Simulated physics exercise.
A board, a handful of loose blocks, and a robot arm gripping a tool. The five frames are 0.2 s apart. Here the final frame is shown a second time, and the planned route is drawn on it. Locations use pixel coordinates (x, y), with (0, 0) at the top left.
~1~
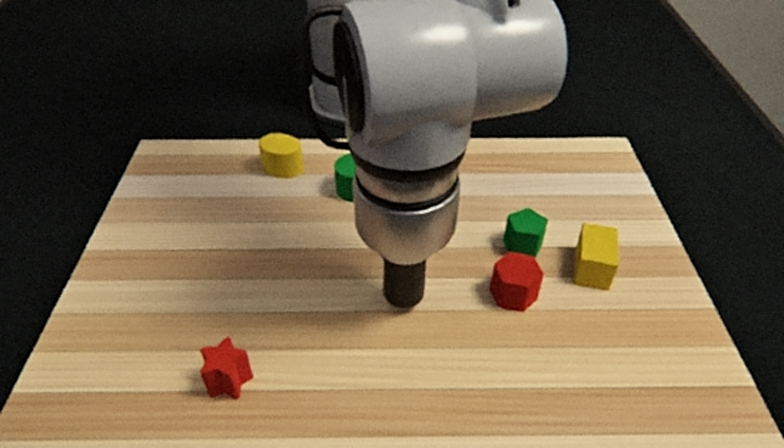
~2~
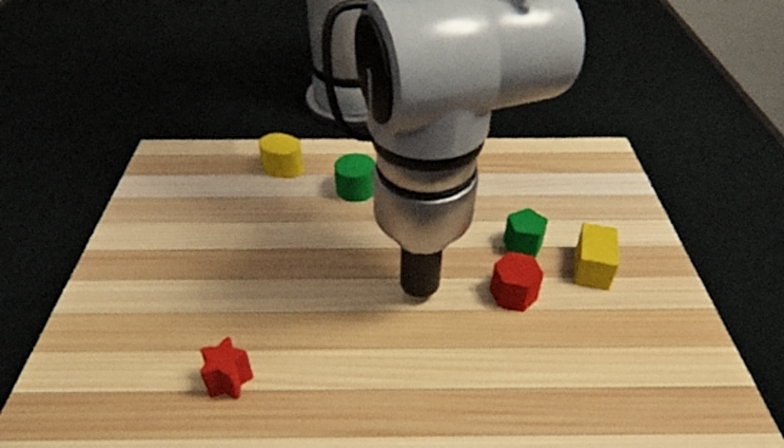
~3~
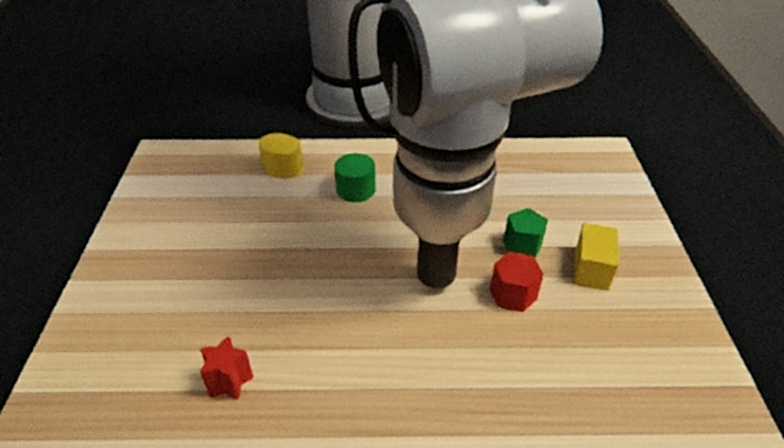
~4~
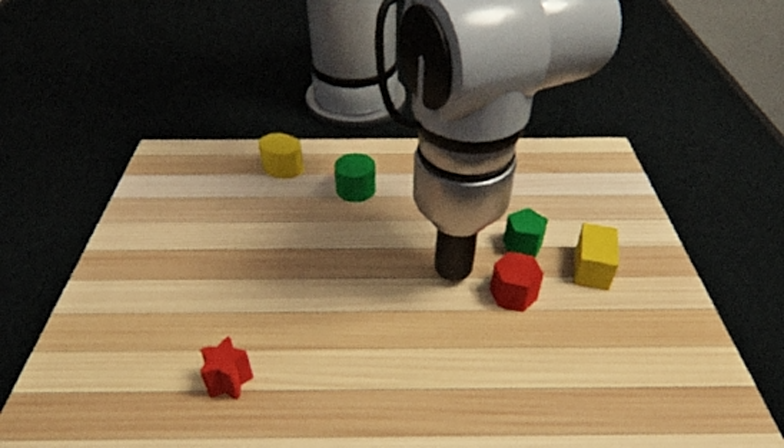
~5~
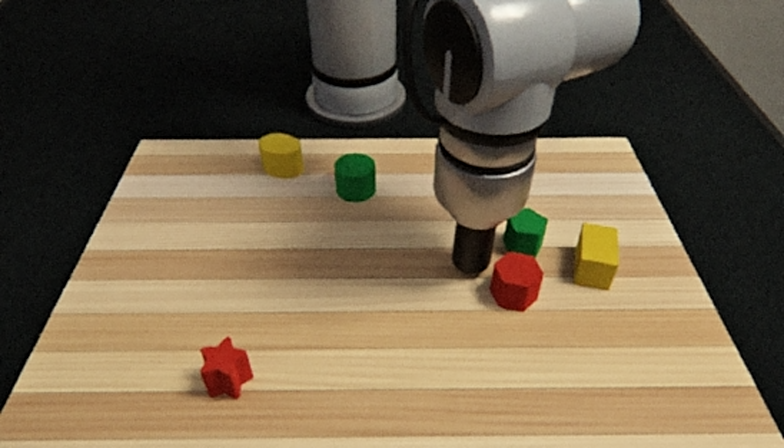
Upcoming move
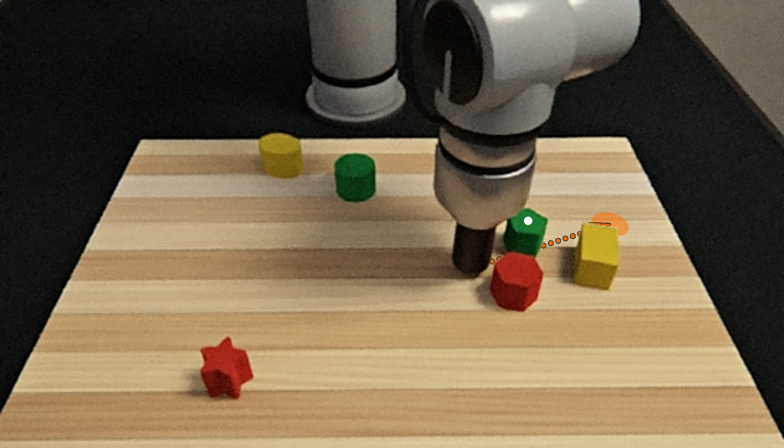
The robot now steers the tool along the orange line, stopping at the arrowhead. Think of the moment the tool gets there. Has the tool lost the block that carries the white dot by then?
Yes, I think so.
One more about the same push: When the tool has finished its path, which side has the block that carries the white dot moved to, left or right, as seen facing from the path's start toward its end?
To the path's left.
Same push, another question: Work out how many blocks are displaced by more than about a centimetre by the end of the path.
I foresee one block being moved.
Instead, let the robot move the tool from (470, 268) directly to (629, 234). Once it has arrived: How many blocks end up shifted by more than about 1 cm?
It should be two.
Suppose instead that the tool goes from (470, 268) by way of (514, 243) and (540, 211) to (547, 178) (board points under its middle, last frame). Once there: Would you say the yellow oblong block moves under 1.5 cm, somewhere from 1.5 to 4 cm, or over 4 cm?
Distance: Below 1.5 cm.
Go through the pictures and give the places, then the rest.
The first picture shows tool's lower end (404, 293); red hexagonal block (519, 268); green five-sided block (528, 221); yellow oblong block (600, 243).
The second picture shows tool (420, 283); blocks still.
The third picture shows tool (436, 274); blocks still.
The fourth picture shows tool (454, 266); blocks still.
The fifth picture shows tool (471, 260); red hexagonal block (519, 268); green five-sided block (528, 221); yellow oblong block (600, 243).
Drawn move, from (470, 268) directly to (610, 224); the dot is on the green five-sided block.
What follows on the original path. One third of the way, tool (521, 245); green five-sided block (546, 210), turned 30° anticlockwise.
Two thirds of the way, tool (569, 230); green five-sided block (571, 190), turned 80° anticlockwise.
At the end, tool (613, 216); red hexagonal block still; green five-sided block (572, 185), turned 100° anticlockwise; yellow oblong block (605, 243), turned 15° clockwise.
